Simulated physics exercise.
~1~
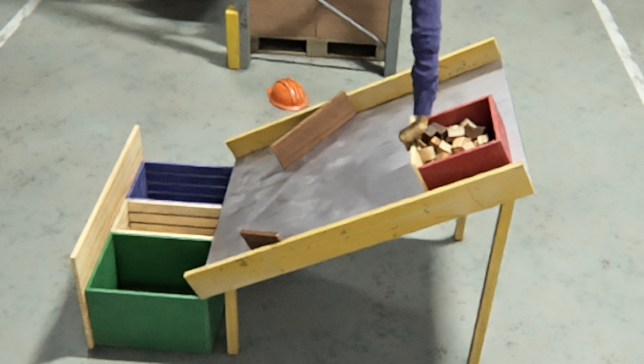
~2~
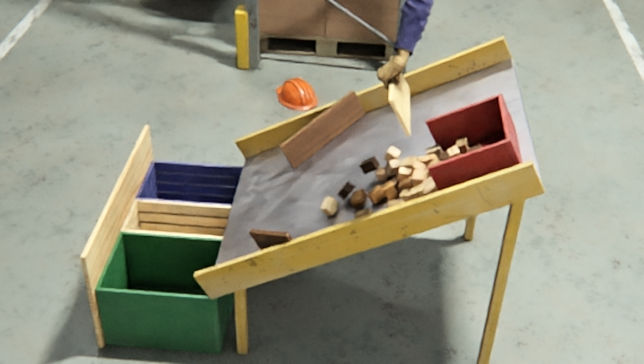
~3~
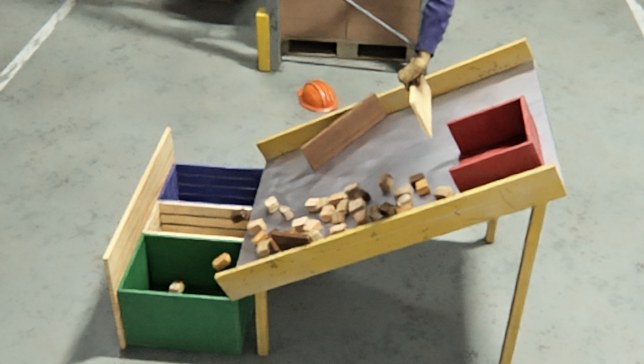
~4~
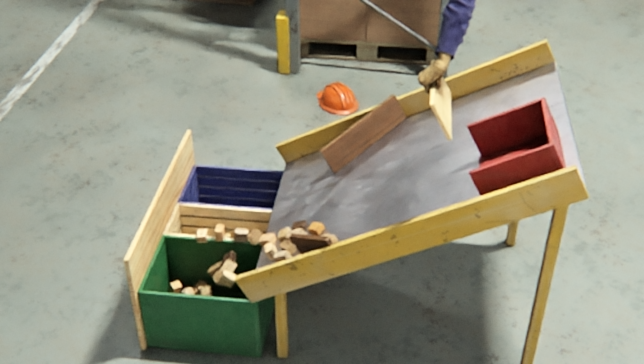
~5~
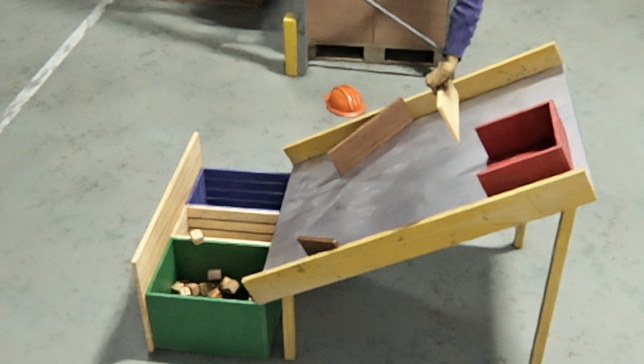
Wooden blocks tumbling left down a sloping table from a red pen as a gloved hand lifts the gate, most landing in the green tub.
